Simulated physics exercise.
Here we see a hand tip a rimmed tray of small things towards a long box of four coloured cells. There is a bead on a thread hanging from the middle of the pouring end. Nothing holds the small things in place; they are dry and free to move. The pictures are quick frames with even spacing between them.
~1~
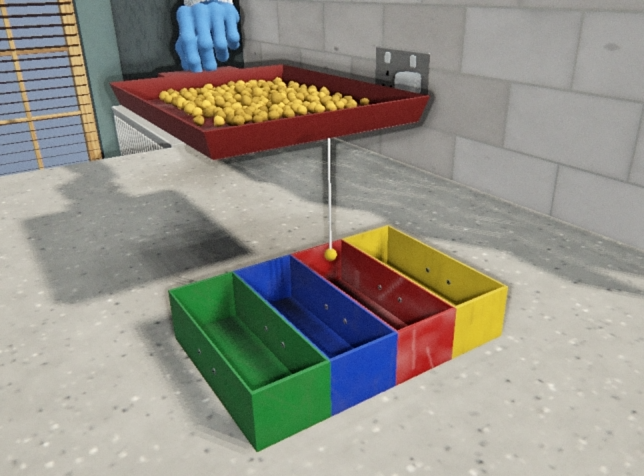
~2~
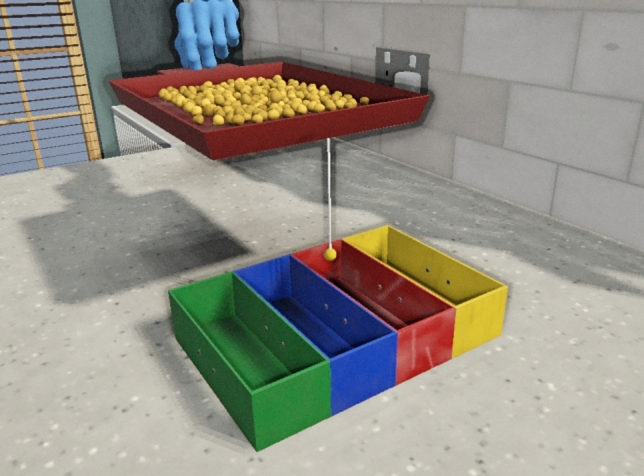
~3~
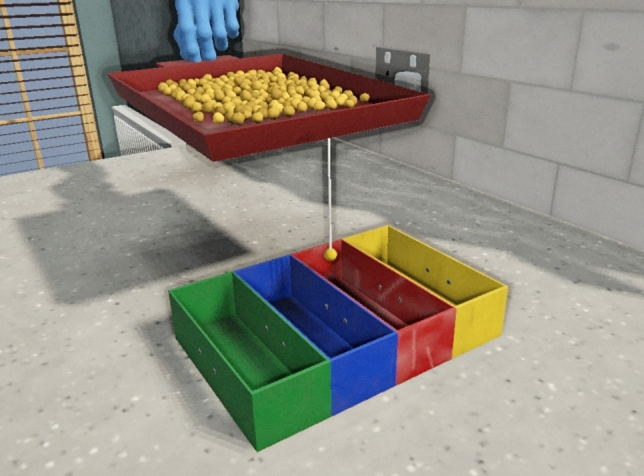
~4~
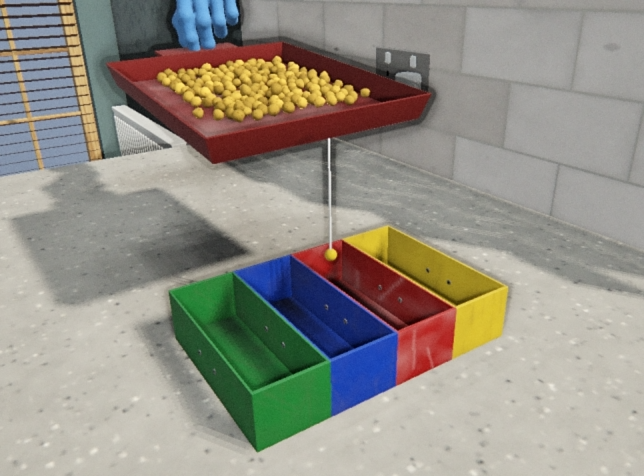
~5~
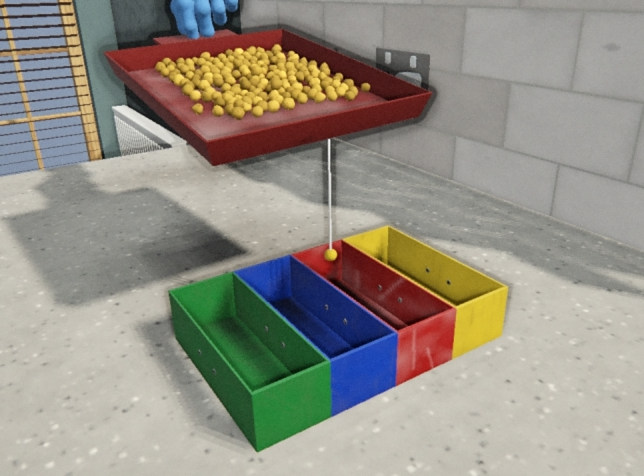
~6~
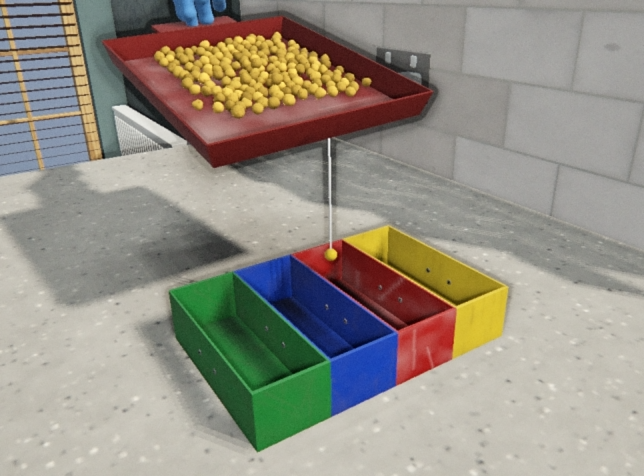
A blue hand gradually tilts a red tray of yellow balls above four coloured cells.
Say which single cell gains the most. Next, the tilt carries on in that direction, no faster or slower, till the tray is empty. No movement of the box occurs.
The one that gains the most is the green cell.
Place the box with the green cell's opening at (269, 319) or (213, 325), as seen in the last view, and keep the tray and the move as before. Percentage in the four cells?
80 % for the first, 100 % for the second.
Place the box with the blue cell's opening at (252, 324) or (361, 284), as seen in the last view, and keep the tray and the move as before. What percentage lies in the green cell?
10 %, then 30 %.
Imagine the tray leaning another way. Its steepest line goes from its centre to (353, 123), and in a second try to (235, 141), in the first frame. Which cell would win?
Try 1 - the yellow cell; try 2 - the green one.
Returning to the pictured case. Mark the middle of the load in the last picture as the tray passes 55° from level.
Around (276, 106).
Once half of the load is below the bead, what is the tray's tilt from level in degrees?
Somewhere around 95 degrees.
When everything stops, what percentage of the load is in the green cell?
It comes to around 60 per cent of the load.
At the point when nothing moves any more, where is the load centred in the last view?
(275, 368).
Just after the last frame, tray tipped steeply; almost all on the tray; just a few in the green cell; just a few falling or outside the box.
A moment on, tray tipped right over; roughly a third on the tray; roughly a quarter in the green cell; about a tenth in the blue cell; just a few in the red cell; roughly a quarter falling or outside the box.
Further on, tray tipped past a quarter turn; roughly half in the green cell; roughly a third in the blue cell; about a tenth in the red cell; about a tenth falling or outside the box.
When it is over, tray tipped past a quarter turn; roughly half in the green cell; roughly a third in the blue cell; about a tenth in the red cell; not one in the yellow cell; about a tenth outside the box.
